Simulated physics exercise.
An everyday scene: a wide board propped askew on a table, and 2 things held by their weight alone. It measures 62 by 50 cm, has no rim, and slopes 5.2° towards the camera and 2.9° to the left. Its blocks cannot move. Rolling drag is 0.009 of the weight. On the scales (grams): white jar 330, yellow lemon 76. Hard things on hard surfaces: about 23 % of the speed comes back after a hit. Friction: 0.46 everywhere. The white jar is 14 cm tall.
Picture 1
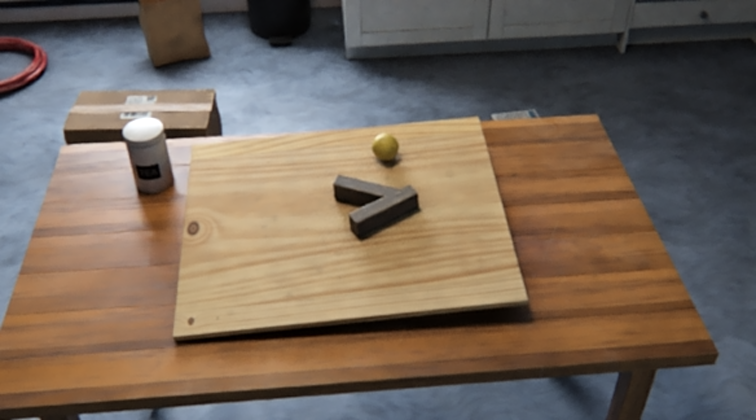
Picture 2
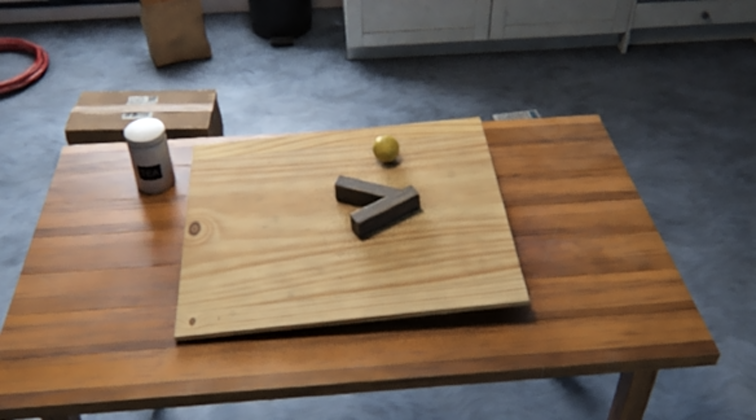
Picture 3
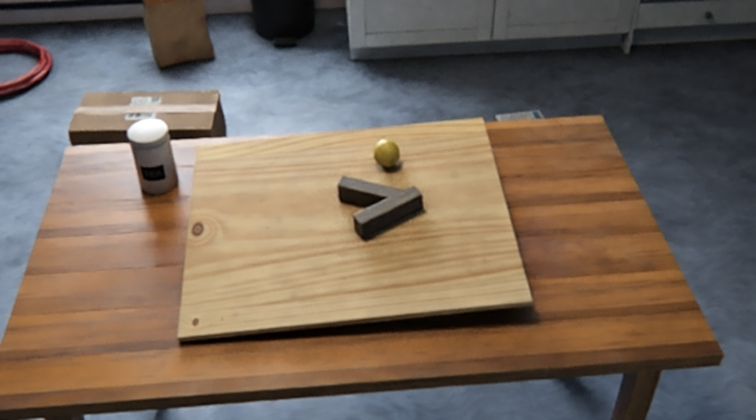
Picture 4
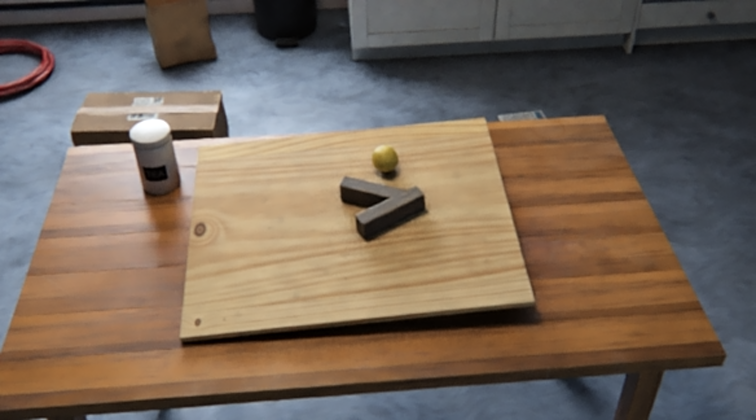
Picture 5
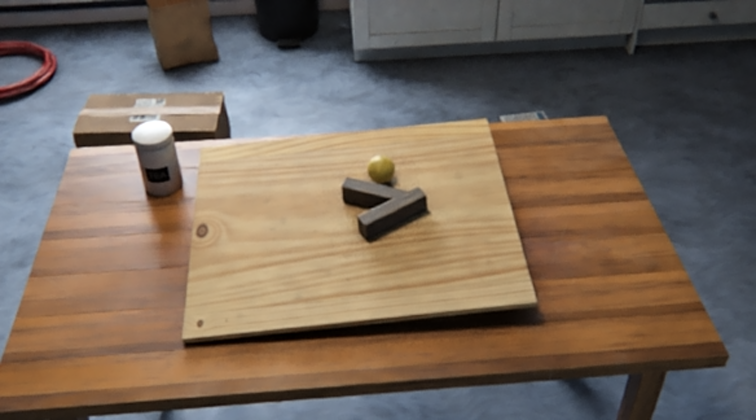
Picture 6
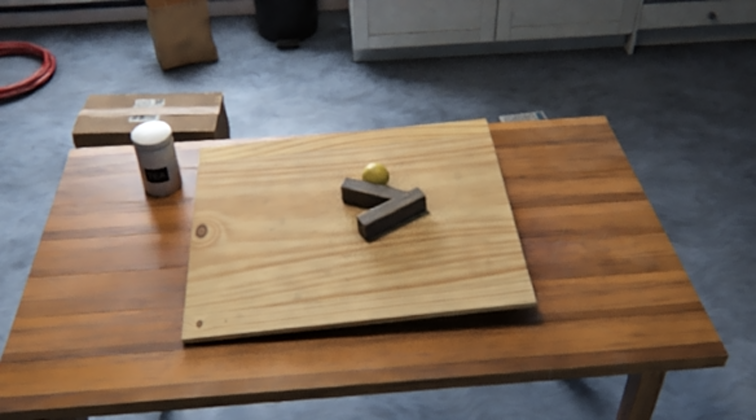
On a wooden table in a room with a grey floor, a small yellow lemon rolled slowly down a tilted board and drifted left, tucking in behind two dark blocks near a white jar.
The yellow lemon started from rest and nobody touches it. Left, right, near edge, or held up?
The way out: No edge.
Then, 0.10 s past the last view, 33 cm of board to the near edge; yellow lemon near (375, 177).
Then, 0.20 s past the last view, yellow lemon resting near (375, 175).
Finally, 33 cm of board to the near edge; white jar still in place (within 8 cm). Final places as that camera would see them, yellow lemon near (374, 177).
